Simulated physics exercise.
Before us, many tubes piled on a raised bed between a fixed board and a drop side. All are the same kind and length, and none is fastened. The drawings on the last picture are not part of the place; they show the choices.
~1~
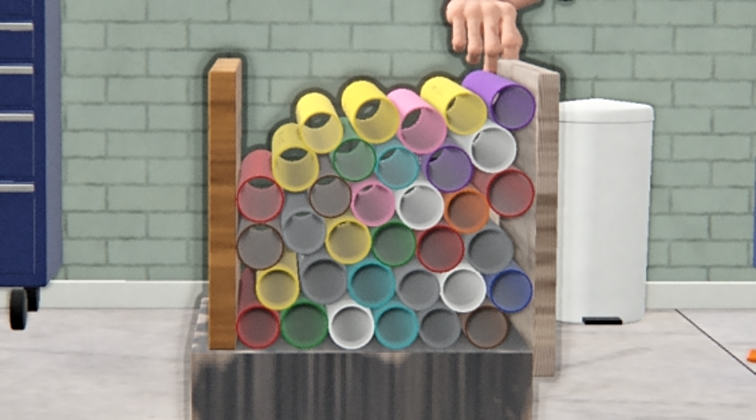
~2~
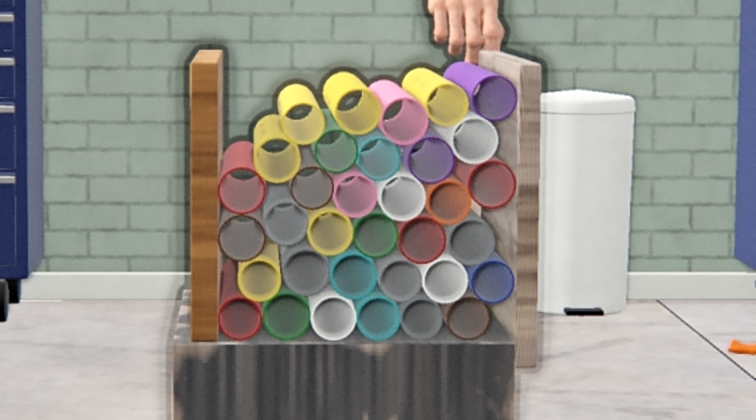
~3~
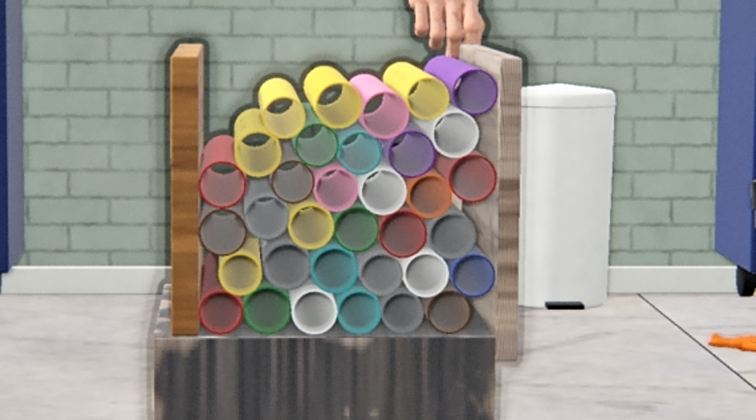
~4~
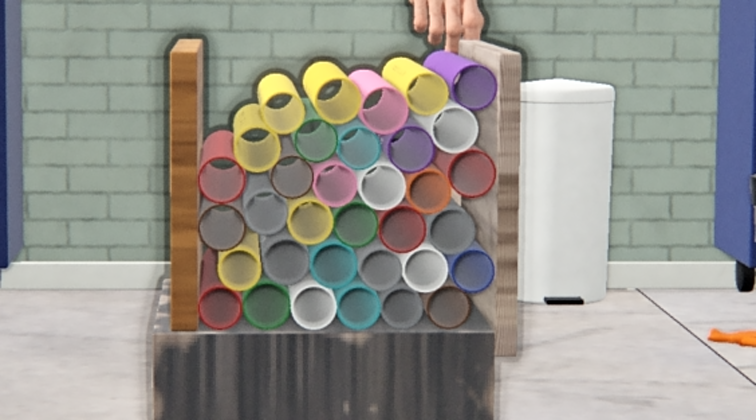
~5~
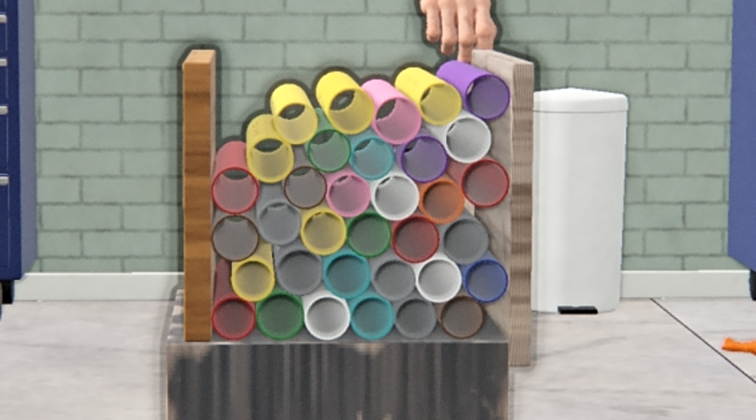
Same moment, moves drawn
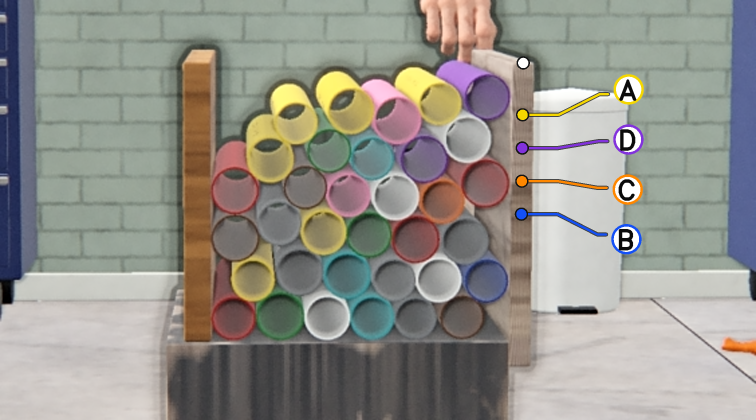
In a tiled room, a hand stays by stacked colourful tubes as the view shifts slightly.
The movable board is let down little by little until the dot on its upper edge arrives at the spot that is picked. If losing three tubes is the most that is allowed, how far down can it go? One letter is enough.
At most to B.
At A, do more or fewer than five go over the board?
Fewer than five.
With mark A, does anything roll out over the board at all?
At A: No.
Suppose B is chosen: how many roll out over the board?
The count is one.
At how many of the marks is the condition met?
Four of them.
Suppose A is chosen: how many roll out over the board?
The count is none.
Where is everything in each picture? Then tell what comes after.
The first frame shows a brown tube (331, 196); a yellow tube (296, 168); side board (520, 203).
The second frame shows side board (502, 194); a red tube (240, 318).
The third frame shows a brown tube (449, 311); a turquoise tube (334, 270).
The fourth frame shows a green tube (355, 224); a grey tube (266, 213).
The fifth frame shows a brown tube (306, 187); a yellow tube (270, 159); side board (495, 193).
On the marked copy, A at (523, 115); B at (521, 214); C at (522, 181); D at (522, 148); the white dot at (523, 63).
Taking B. A third of the way, top of the board (510, 132).
Two thirds of the way, top of the board (510, 211).
When it is over, top of the board (510, 213), one out over the board.
As for the rest, A none out over the board; C none out over the board; D none out over the board.
